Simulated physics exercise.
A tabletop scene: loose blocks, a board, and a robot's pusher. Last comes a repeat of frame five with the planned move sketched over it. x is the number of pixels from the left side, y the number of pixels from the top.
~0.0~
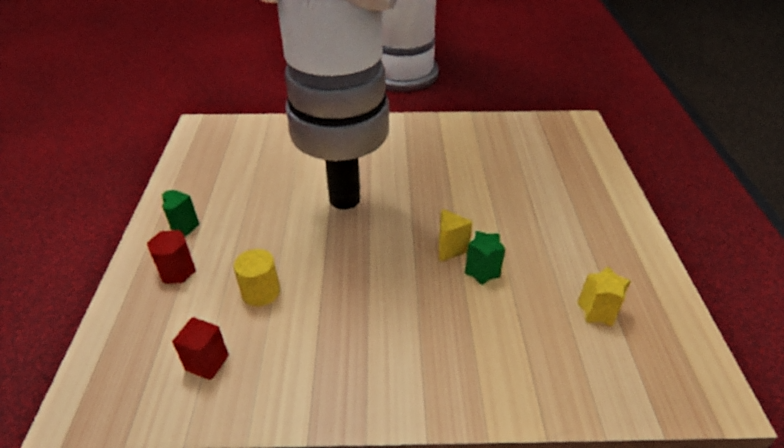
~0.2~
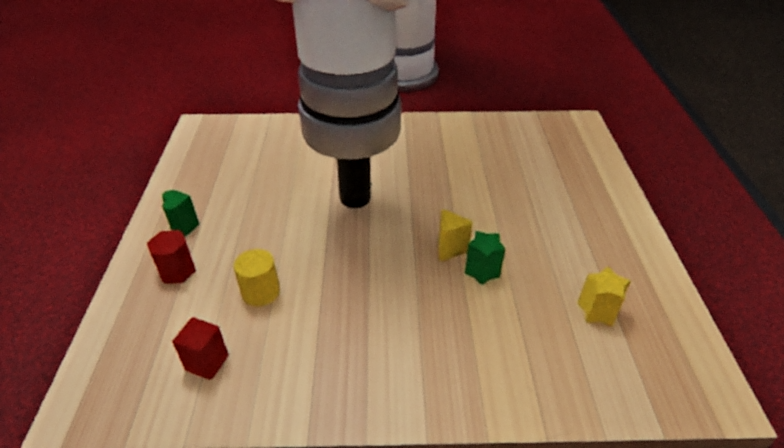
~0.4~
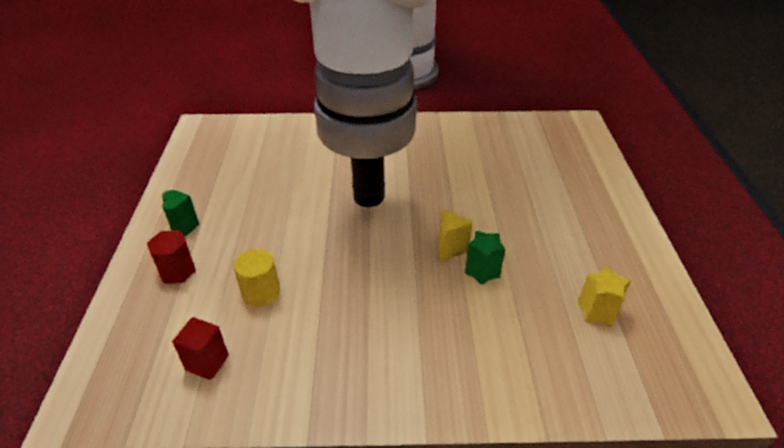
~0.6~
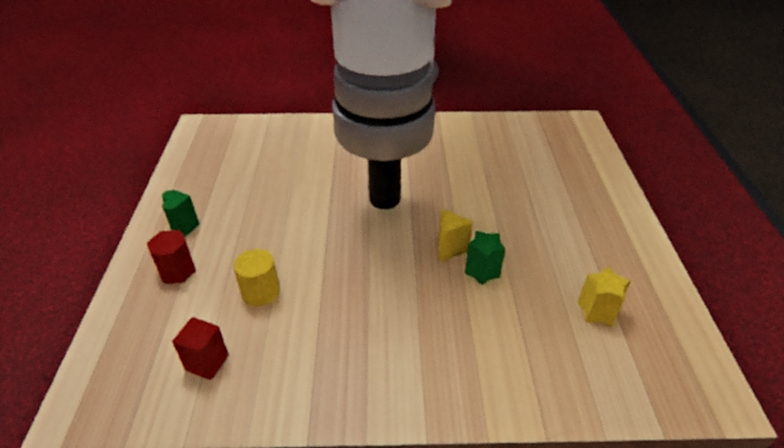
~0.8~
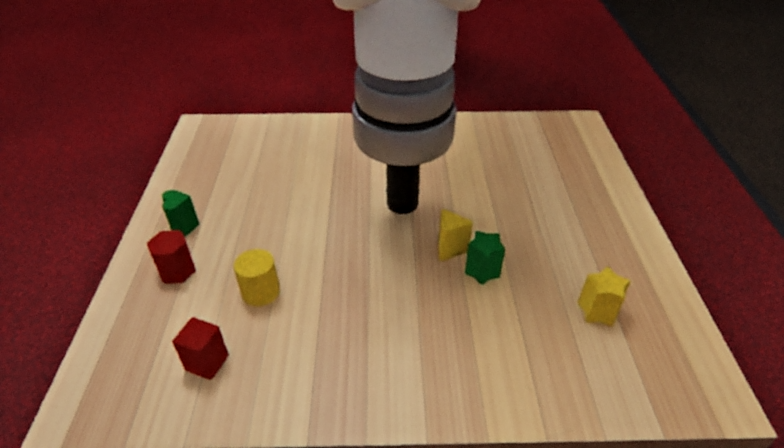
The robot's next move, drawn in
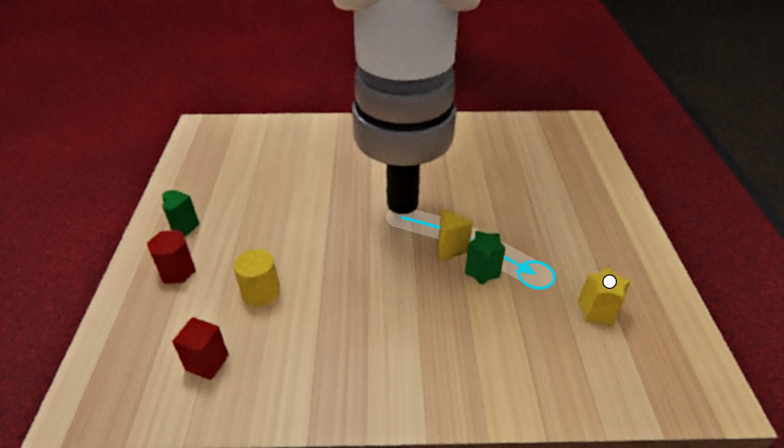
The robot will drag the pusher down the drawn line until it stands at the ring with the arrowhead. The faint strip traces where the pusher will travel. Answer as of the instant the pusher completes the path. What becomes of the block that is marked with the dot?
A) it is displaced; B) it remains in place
It's B.
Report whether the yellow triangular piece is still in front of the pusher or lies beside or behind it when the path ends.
Slid off.
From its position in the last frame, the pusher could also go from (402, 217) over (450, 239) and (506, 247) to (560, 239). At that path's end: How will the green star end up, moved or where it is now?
It will end up elsewhere.
The line goes from (402, 217) by way of (448, 230) and (492, 250) to (536, 275); the dot is on the yellow star.
What follows on the original path. One third of the way, pusher (449, 217); yellow triangular piece (459, 226), turned 20° clockwise; green star (489, 244).
Two thirds of the way, pusher (494, 238); yellow triangular piece (475, 235), turned 115° clockwise; green star (495, 254), turned 25° anticlockwise.
At the end, pusher (540, 262); yellow triangular piece (476, 236), turned 115° clockwise; green star (495, 254), turned 25° anticlockwise; yellow star unmoved.
